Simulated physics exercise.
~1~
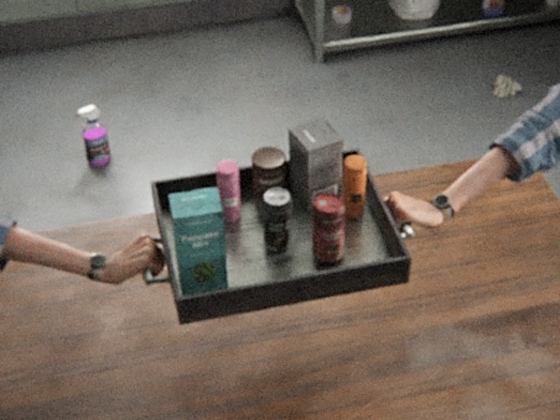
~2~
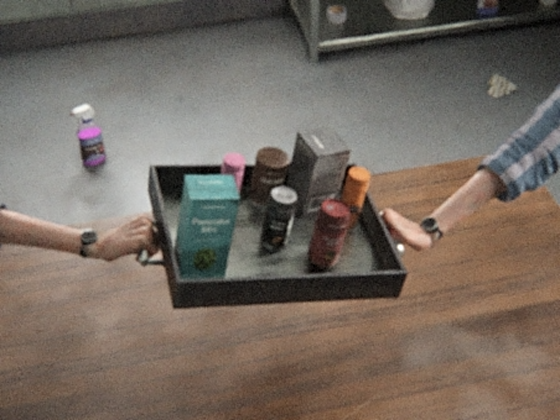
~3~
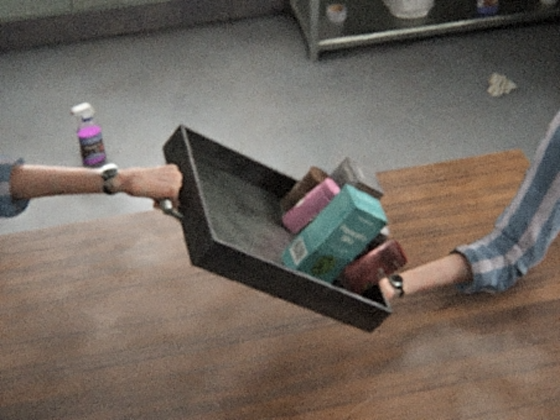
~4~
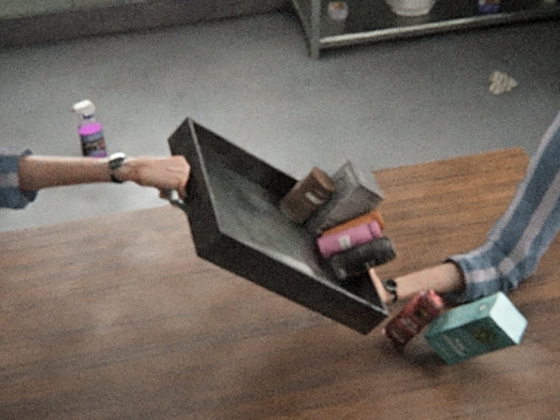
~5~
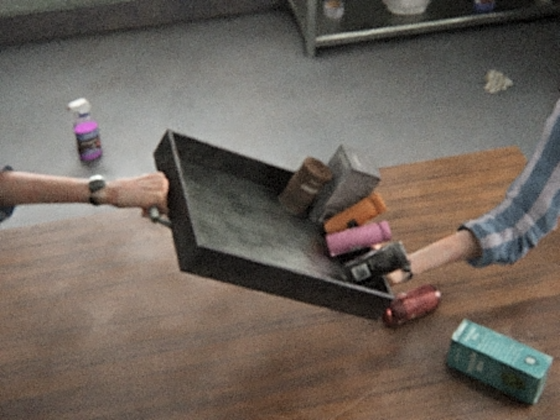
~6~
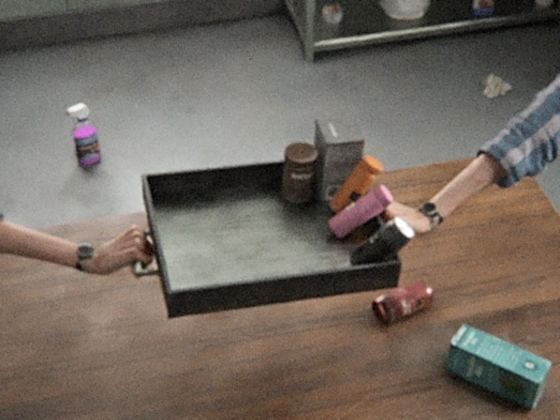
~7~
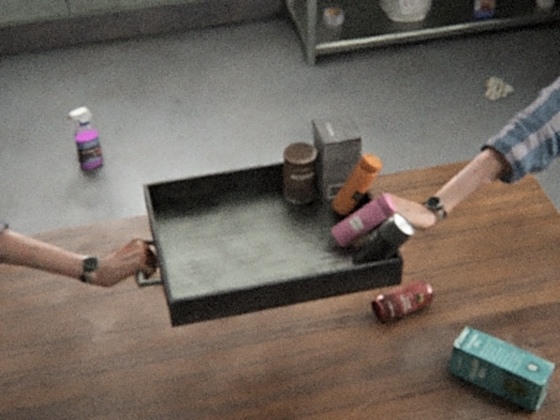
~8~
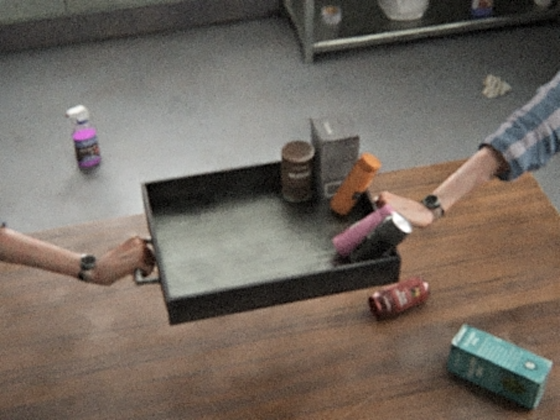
A turquoise carton and a red can tumbled onto the wooden surface when two hands tipped a black tray steeply down to the right, sliding its load over; they levelled it again, leaving pink and black containers toppled among the items still inside.
